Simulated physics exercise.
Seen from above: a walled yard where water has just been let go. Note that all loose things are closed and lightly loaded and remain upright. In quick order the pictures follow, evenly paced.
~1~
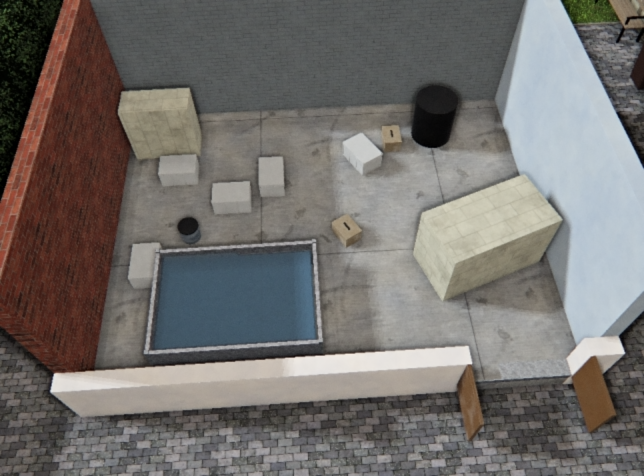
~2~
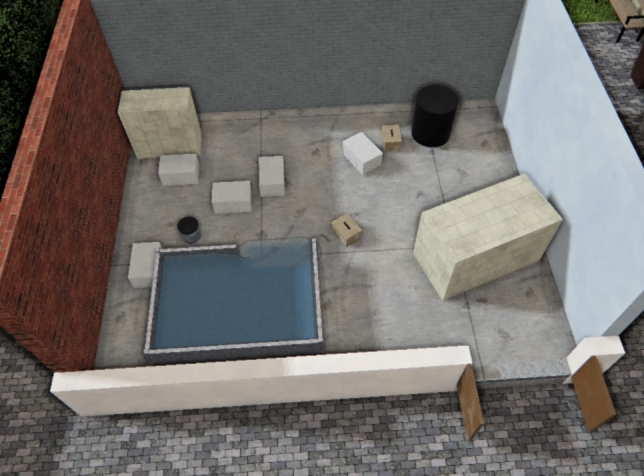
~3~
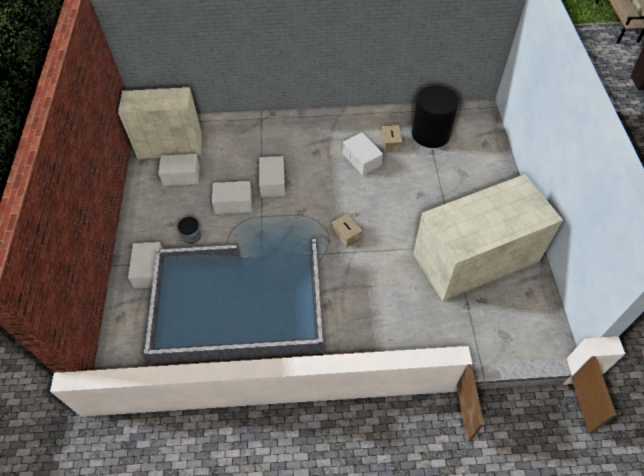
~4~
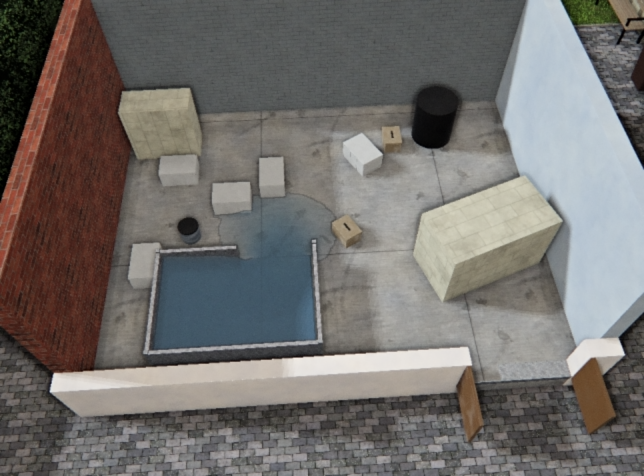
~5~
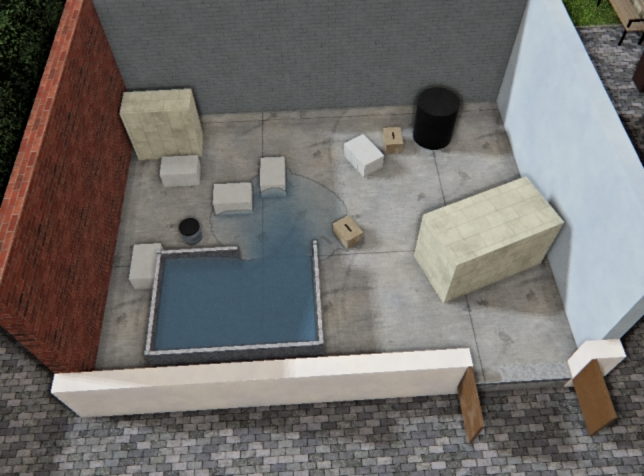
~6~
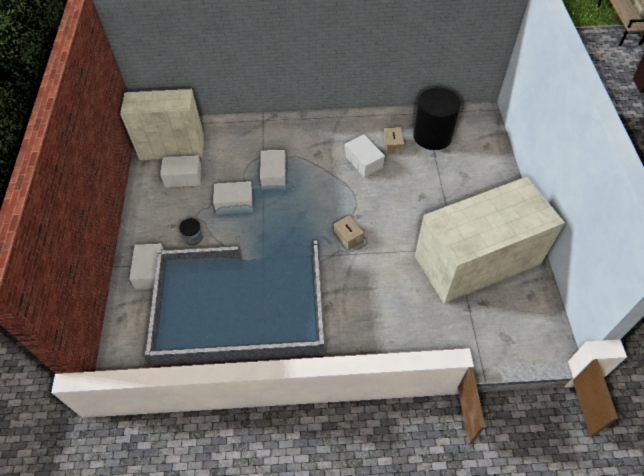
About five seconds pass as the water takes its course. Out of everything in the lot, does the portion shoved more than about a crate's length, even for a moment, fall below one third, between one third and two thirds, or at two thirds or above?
It falls between one third and two thirds.
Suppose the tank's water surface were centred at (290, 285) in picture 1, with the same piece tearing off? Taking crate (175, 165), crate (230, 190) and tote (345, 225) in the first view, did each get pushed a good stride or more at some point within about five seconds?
Taking them in turn: Kept near its start; kept near its start; got sent well off.
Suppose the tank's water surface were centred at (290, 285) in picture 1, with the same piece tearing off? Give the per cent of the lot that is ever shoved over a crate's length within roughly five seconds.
About 50 %.
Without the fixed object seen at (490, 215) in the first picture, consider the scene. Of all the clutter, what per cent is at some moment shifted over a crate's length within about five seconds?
Something like 40 percent, roughly.
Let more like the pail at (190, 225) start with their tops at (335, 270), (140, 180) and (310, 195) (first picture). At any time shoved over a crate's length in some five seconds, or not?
Copy by copy, in order: Largely stays, largely stays, relocated.
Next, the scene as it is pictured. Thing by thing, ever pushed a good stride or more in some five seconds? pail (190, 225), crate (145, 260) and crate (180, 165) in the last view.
Listed order gives below that mark, then below that mark, and lastly below that mark.
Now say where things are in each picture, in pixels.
A crate at (271, 171), on the bottom; a crate at (231, 192), on the bottom; 0 of 8 have shifted, in the first picture.
A crate at (271, 170) rests on the ground; a crate at (231, 191), on the bottom; 0 of 8 have shifted, in the second picture.
A crate at (271, 171) rests on the ground; a crate at (231, 192), on the bottom; 0 of 8 have shifted, in the third picture.
A crate at (271, 171), on the bottom; a crate at (231, 192) rests on the ground; 0 of 8 have shifted, in the fourth picture.
A crate at (272, 171) rests on the ground; a crate at (232, 193) rests on the ground; 0 of 8 have shifted, in the fifth picture.
A crate at (272, 164) rests on the ground, close to its start; a crate at (232, 192), on the bottom; 1 of 8 have shifted, in the sixth picture.
A moment on, 1 of 8 are well off their spots; 0 afloat.
Next, 3 of 8 are well off their spots; 1 afloat.
Later, 3 of 8 are well off their spots; 4 afloat.
In the end, 3 of 8 are well off their spots, and 3 have been at some point; 3 afloat.
